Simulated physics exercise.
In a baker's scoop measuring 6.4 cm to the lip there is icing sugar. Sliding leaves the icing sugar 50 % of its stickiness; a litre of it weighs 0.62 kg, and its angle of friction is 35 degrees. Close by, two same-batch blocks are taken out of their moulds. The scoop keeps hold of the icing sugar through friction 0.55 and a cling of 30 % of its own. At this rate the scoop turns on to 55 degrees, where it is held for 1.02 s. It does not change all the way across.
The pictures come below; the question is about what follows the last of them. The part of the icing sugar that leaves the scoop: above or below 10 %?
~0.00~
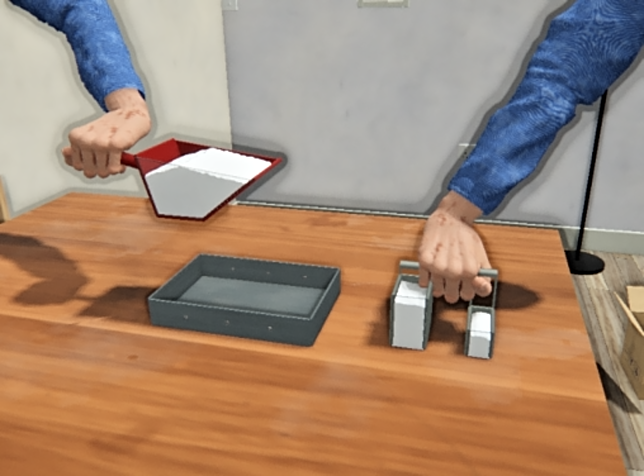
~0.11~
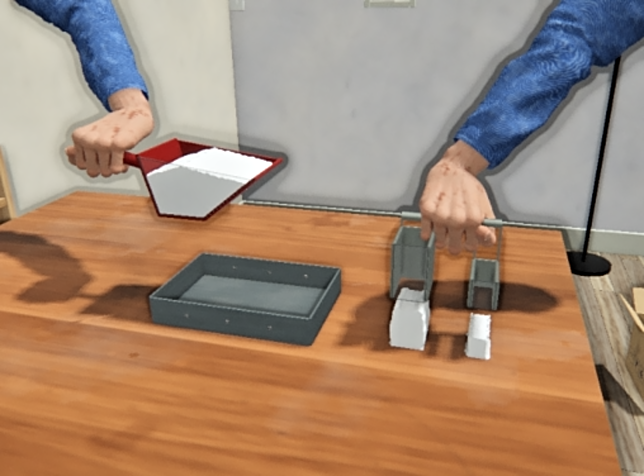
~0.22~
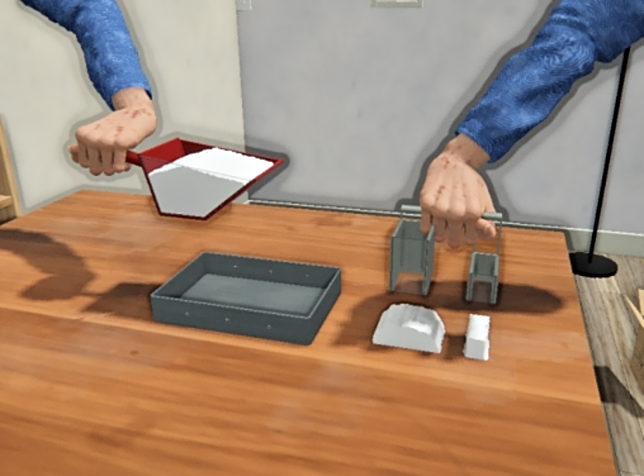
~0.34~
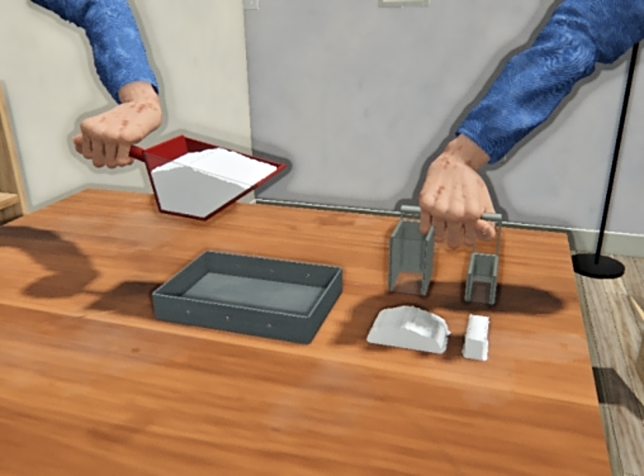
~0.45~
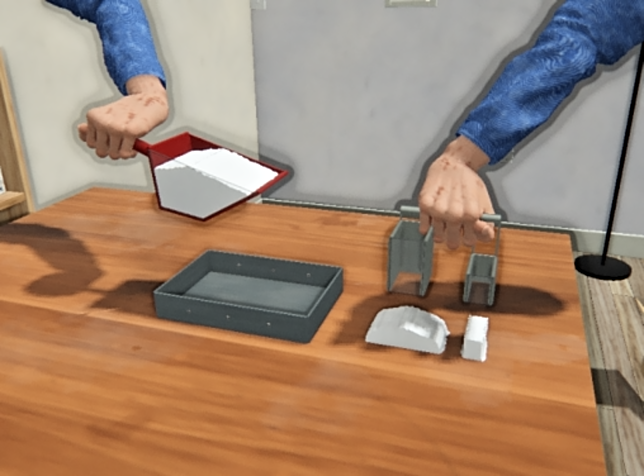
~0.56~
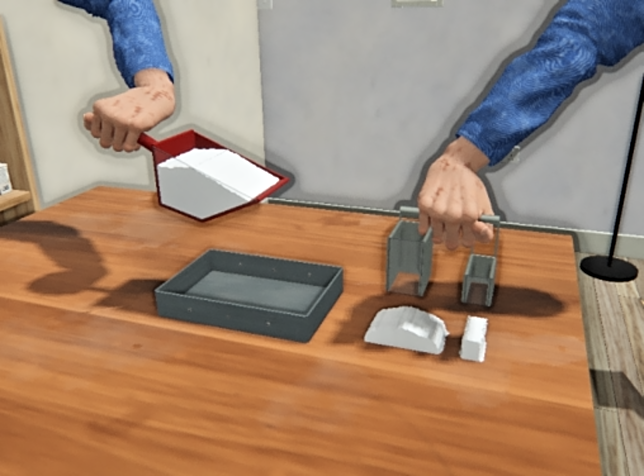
My bet: Greater than 10 %.
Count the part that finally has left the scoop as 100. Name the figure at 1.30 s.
Close to 0 in a hundred.
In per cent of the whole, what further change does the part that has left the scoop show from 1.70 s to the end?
Roughly 18 per cent.
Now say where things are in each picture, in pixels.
In the first picture, lip at (252, 178), tilt 0 degrees; highest point of the icing sugar at (177, 167); test blocks 7.0 cm, 3.3 cm high (left to right).
In the second picture, lip at (252, 178), tilt 0 degrees; highest point of the icing sugar at (179, 167); test blocks 6.2 cm, 3.3 cm high (left to right).
In the third picture, lip at (253, 179), tilt 1 degrees; highest point of the icing sugar at (182, 167); test blocks 3.6 cm, 3.3 cm high (left to right).
In the fourth picture, lip at (255, 184), tilt 5 degrees; highest point of the icing sugar at (183, 166); test blocks 3.3 cm, 3.3 cm high (left to right).
In the fifth picture, lip at (256, 191), tilt 10 degrees; highest point of the icing sugar at (187, 167); test blocks 3.3 cm, 3.3 cm high (left to right).
In the sixth picture, lip at (257, 199), tilt 15 degrees; highest point of the icing sugar at (189, 167); test blocks 3.3 cm, 3.3 cm high (left to right).
By 0.90 s, the scoop is at 31 degrees and 0 % has left it.
By 1.30 s, the scoop is at 50 degrees and 0 % has left it.
By 1.70 s, the scoop is at 55 degrees and 18 % has left it.
By 2.10 s, the scoop is at 55 degrees and 35 % has left it.
By 2.55 s, at the end, the scoop is at 55 degrees and 36 % has left it.
